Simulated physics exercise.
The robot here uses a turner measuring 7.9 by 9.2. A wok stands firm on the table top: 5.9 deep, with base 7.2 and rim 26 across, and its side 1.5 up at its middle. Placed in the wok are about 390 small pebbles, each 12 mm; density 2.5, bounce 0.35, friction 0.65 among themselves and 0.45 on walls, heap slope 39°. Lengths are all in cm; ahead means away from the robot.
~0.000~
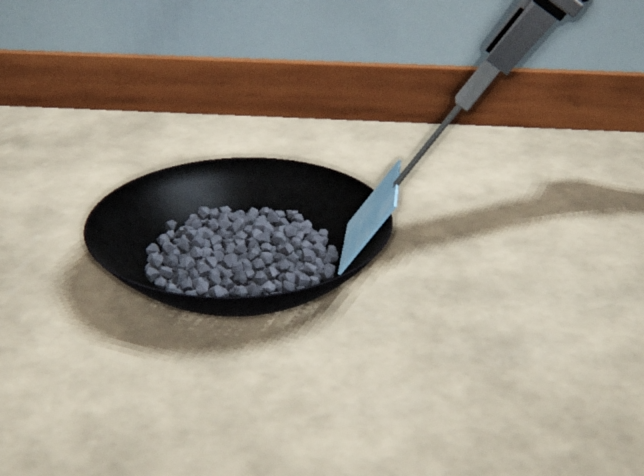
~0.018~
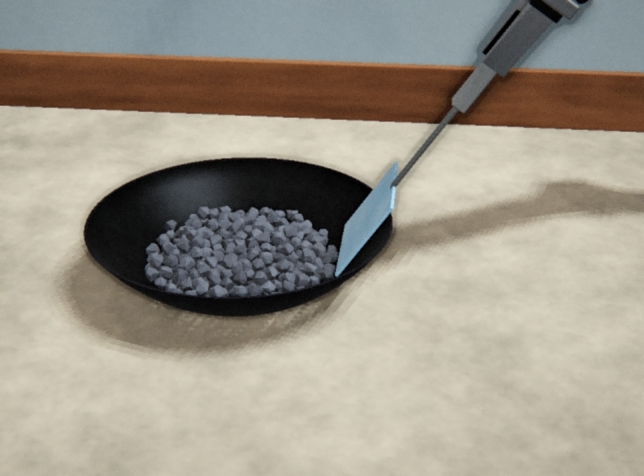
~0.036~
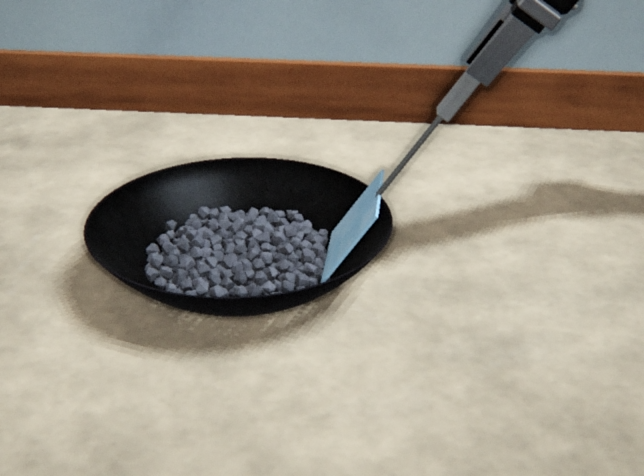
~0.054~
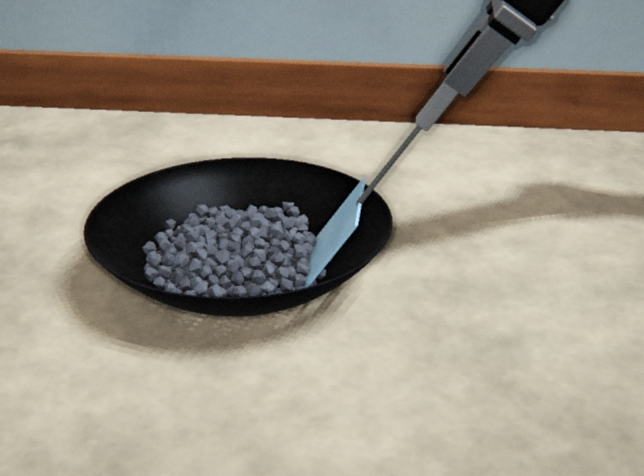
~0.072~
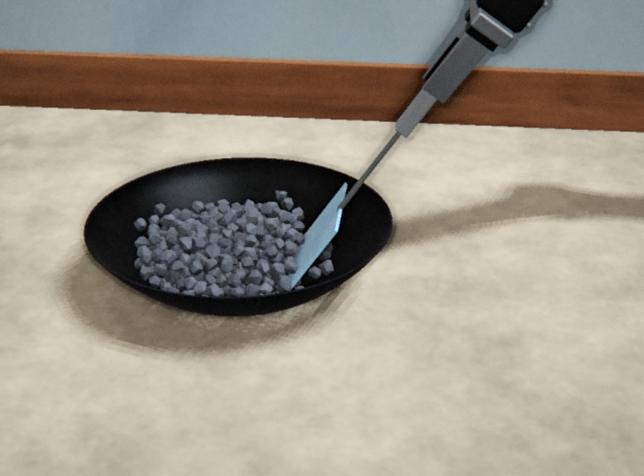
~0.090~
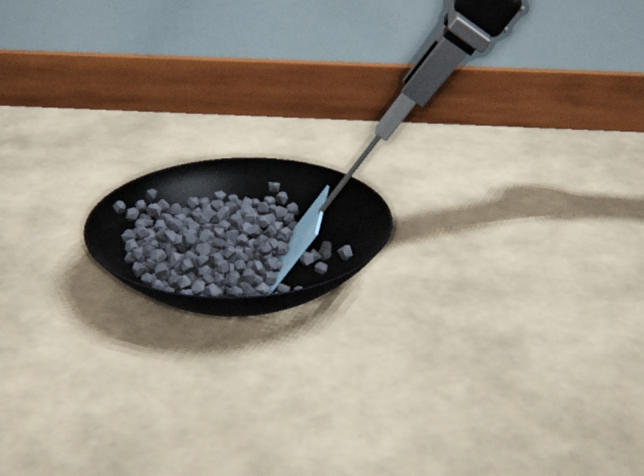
A robot arm lowered its light blue turner slightly inside a black wok, then pushed leftward through the heap of gray pebbles, shoving most toward the left side while a few slipped behind the blade.
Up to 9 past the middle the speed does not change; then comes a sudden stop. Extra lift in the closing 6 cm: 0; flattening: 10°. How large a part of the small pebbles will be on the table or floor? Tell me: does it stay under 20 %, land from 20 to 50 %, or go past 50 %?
It goes past 50 %.
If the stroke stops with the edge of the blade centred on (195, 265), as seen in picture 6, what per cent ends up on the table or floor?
My guess is roughly 15 percent.
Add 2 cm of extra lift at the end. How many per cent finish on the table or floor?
I'd reckon around 60 per cent.
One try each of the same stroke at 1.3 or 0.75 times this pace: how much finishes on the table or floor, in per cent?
65 and 45 %.
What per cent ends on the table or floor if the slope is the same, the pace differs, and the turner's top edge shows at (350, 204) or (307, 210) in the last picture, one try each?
First try around 40 %, second try around 60 %.
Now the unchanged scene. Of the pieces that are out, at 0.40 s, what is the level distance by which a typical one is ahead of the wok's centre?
The distance is about 22 cm.
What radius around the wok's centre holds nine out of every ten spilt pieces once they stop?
I'd put it at about 35 centimetres.
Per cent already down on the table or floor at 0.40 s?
Some 40 per cent.
By 0.13 s, sloping 56°, highest piece 9 above the table; 389 in the wok, 3 on the blade or in flight.
By 0.18 s, sloping 52°, highest piece 11 above the table; 381 in the wok, 11 on the blade or in flight.
By 0.40 s, sloping 46°, highest piece 7 above the table; 164 in the wok, 155 on the table or floor, 73 on the blade or in flight.
By 1.45 s, sloping 46°, highest piece 7 above the table; 230 on the table or floor, 162 in the wok.
Final count, 230 on the table or floor, 162 in the wok. That is 59 % on the table or floor.
